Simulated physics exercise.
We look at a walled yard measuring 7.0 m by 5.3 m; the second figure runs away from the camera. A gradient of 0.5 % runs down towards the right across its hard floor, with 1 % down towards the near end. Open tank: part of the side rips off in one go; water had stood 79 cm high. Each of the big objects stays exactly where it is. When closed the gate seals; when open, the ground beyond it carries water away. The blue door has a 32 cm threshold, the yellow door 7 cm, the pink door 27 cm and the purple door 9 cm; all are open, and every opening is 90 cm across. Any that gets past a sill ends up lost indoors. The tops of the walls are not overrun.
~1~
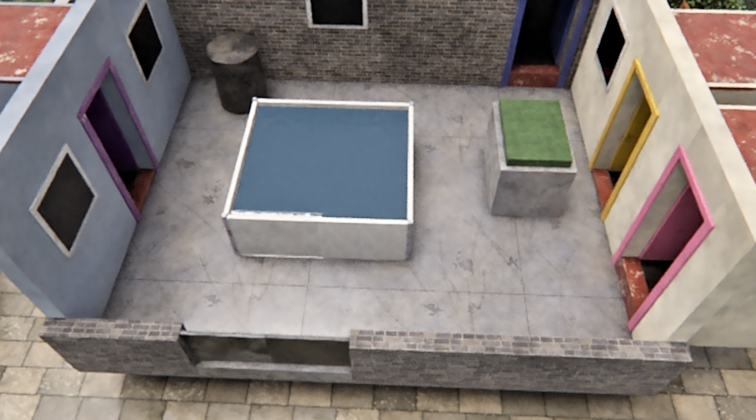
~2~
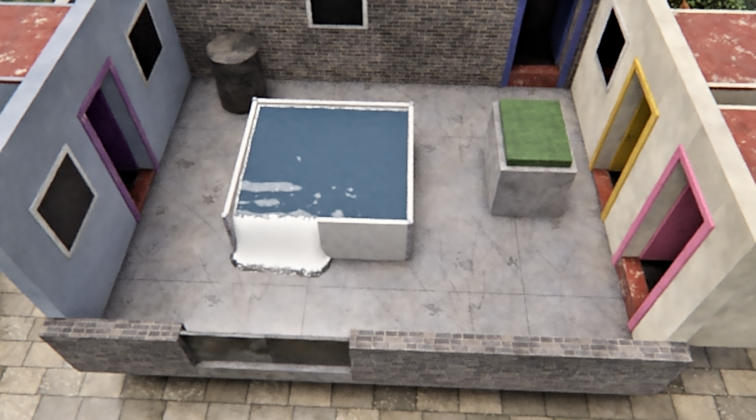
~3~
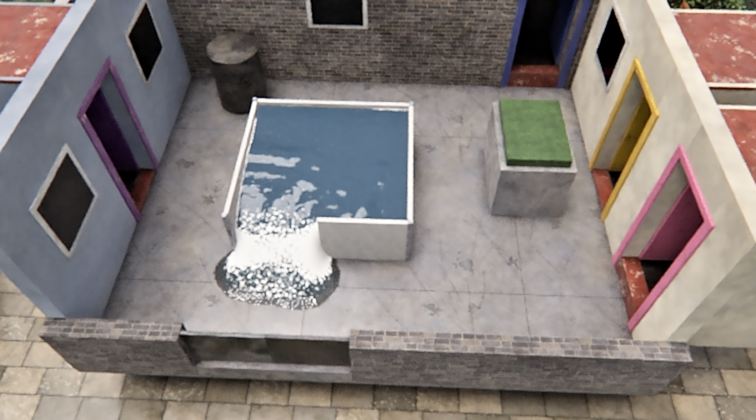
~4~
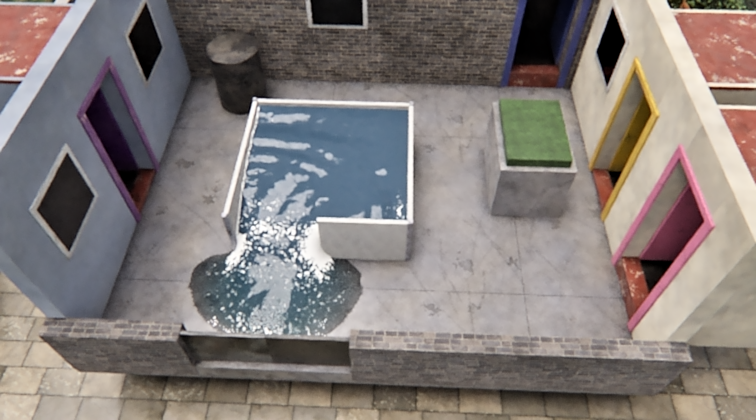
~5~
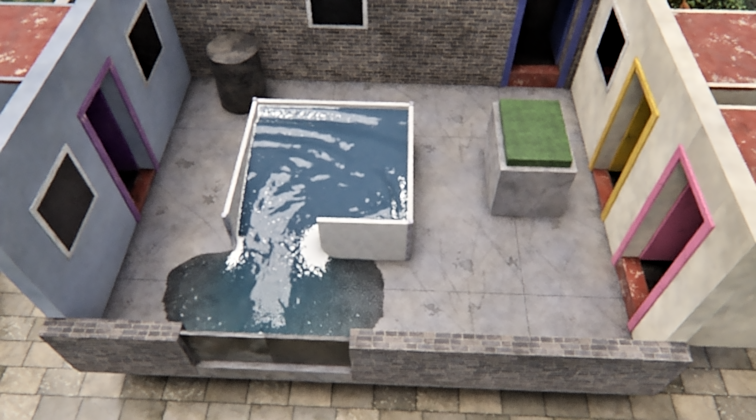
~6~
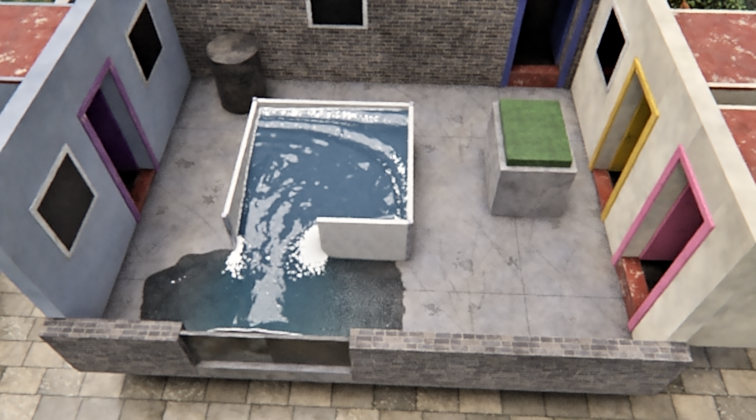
We see a walled yard with a still open tank of water; part of its near side gives way, and water pours out in a white, foaming rush, then spreads across the grey floor to the low front wall.
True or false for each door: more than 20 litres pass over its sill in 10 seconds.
Per door: The blue door: False; the yellow door: True; the pink door: False; the purple door: True.
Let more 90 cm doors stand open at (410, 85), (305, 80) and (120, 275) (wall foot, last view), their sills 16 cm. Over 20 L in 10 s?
First doorway falls short, second falls short, third gets there.
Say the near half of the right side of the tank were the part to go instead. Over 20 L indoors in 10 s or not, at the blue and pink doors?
Here's how it goes: Blue falls short, pink exceeds it.
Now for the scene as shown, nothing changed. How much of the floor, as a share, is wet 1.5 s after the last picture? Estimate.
Around 45 per cent.
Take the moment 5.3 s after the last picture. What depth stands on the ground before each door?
Blue 14 cm, yellow 10 cm, pink 17 cm, purple 9 cm.
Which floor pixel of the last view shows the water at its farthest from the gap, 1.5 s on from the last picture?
Point: Roughly (639, 367) in the last view.
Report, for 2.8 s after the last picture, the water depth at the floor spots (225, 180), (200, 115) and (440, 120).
Roughly 6, 5 and 0 cm, in turn.
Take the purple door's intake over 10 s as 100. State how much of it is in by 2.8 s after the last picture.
Some 0 per cent by then.
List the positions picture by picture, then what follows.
The first frame shows the open tank at (326, 160) is whole and still, 79 cm deep.
In the second frame, the front is at (324, 266), 0.7 m from the gap at (279, 243); 0.2 m2 of floor is under water; 79 cm left at the back of the open tank.
In the third frame, the front is at (316, 299), 0.9 m from the gap at (279, 243); 1.0 m2 of floor is under water; 79 cm left at the back of the open tank.
In the fourth frame, water pours out at (279, 244) and has run 1.4 m, to a hidden place; typically 10 cm deep outside, 79 cm at the open tank's back.
In the fifth frame, water pours out at (279, 244) and has run 1.8 m, to a hidden place; typically 8 cm deep outside, 75 cm at the open tank's back.
In the sixth frame, water pours out at (279, 244) and has run 2.2 m, to a hidden place; typically 8 cm deep outside, 68 cm at the open tank's back.
Then, 0.7 s after the last picture water covers 20 % of the floor and is deepest (65 cm) near (93, 344); blue door not reached, yellow door not reached, pink door not reached, purple door not reached.
Then, 1.5 s after the last picture water covers 45 % of the floor and is deepest (58 cm) near (107, 344); blue door not reached, yellow door not reached, pink door 7 cm at the sill, 0 L in, purple door 7 cm at the sill, 0 L in.
Then, 2.8 s after the last picture water covers 70 % of the floor and is deepest (36 cm) near (107, 344); blue door not reached, yellow door 12 cm at the sill, 2 L in, pink door 22 cm at the sill, 0 L in, purple door 11 cm at the sill, 0 L in.
Then, 5.3 s after the last picture water covers 95 % of the floor and is deepest (24 cm) near (228, 88); blue door 14 cm at the sill, 0 L in, yellow door 10 cm at the sill, 20 L in, pink door 17 cm at the sill, 0 L in, purple door 9 cm at the sill, 3 L in.
Then, 9.3 s after the last picture water covers 100 % of the floor and is deepest (23 cm) near (454, 359); blue door 13 cm at the sill, 0 L in, yellow door 16 cm at the sill, 92 L in, pink door 16 cm at the sill, 0 L in, purple door 13 cm at the sill, 55 L in.
